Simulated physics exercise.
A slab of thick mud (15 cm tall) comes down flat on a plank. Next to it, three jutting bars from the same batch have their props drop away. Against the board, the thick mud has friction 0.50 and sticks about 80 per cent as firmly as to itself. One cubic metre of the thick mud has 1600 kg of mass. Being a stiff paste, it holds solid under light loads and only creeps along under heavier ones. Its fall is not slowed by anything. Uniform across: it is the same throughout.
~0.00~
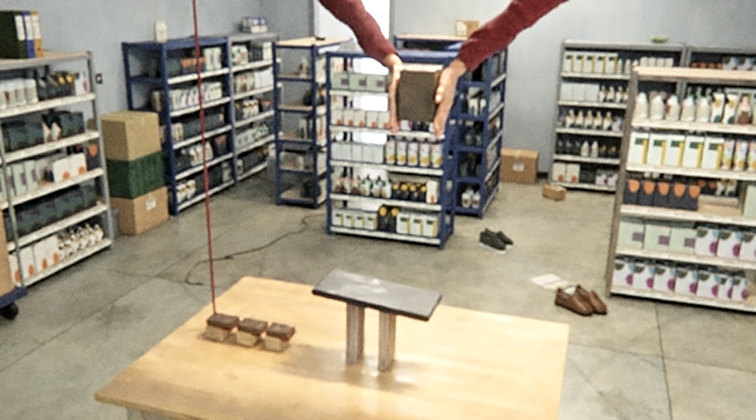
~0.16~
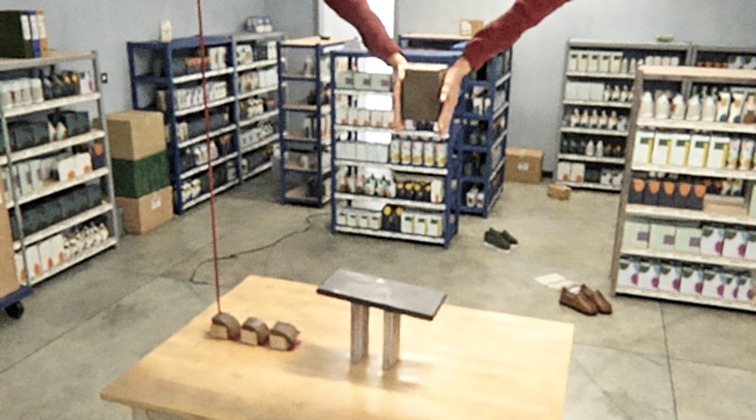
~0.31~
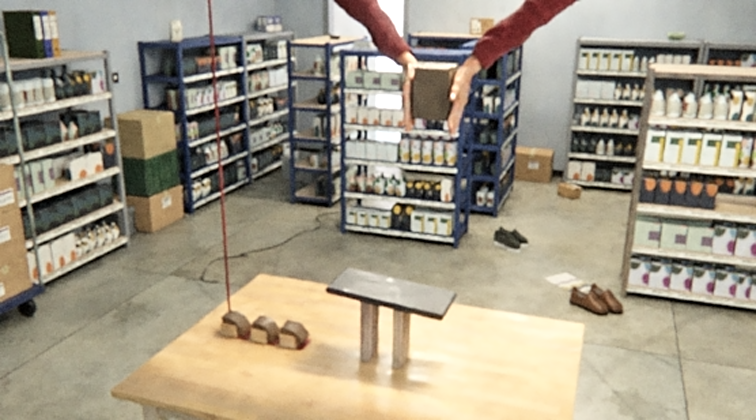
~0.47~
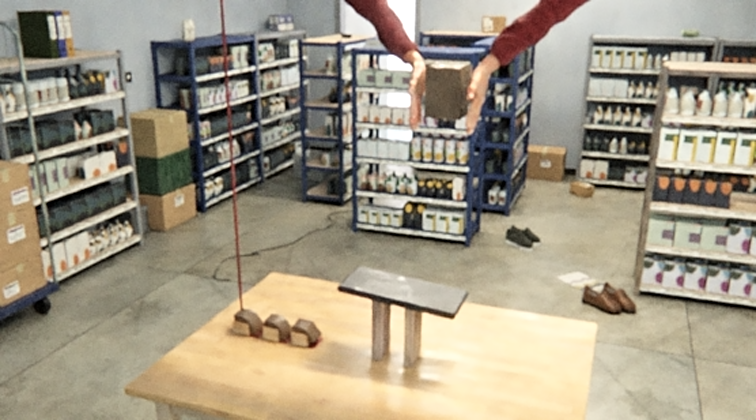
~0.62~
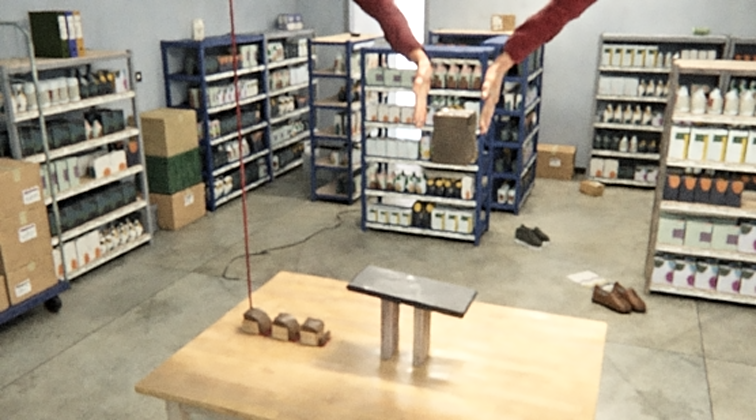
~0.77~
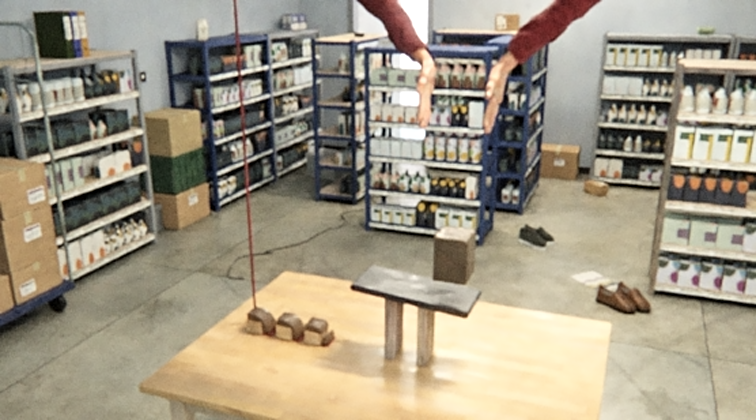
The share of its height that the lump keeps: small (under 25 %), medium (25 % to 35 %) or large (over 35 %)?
It comes out small: Under 25 %.
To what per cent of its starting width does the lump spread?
350 %.
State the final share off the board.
Around 50 per cent lies off the board in the end.
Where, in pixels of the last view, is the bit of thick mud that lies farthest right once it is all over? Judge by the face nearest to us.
Roughly at the pixel (476, 314).
By 0.89 s, it stands 22 % of its first height and 19 % has gone off the board.
By 1.02 s, it stands 20 % of its first height and 40 % has gone off the board.
By 1.16 s, it stands 20 % of its first height and 52 % has gone off the board.
By 1.29 s, it stands 20 % of its first height and 52 % has gone off the board.
By 1.39 s, at the end, it stands 20 % of its first height and 52 % has gone off the board.
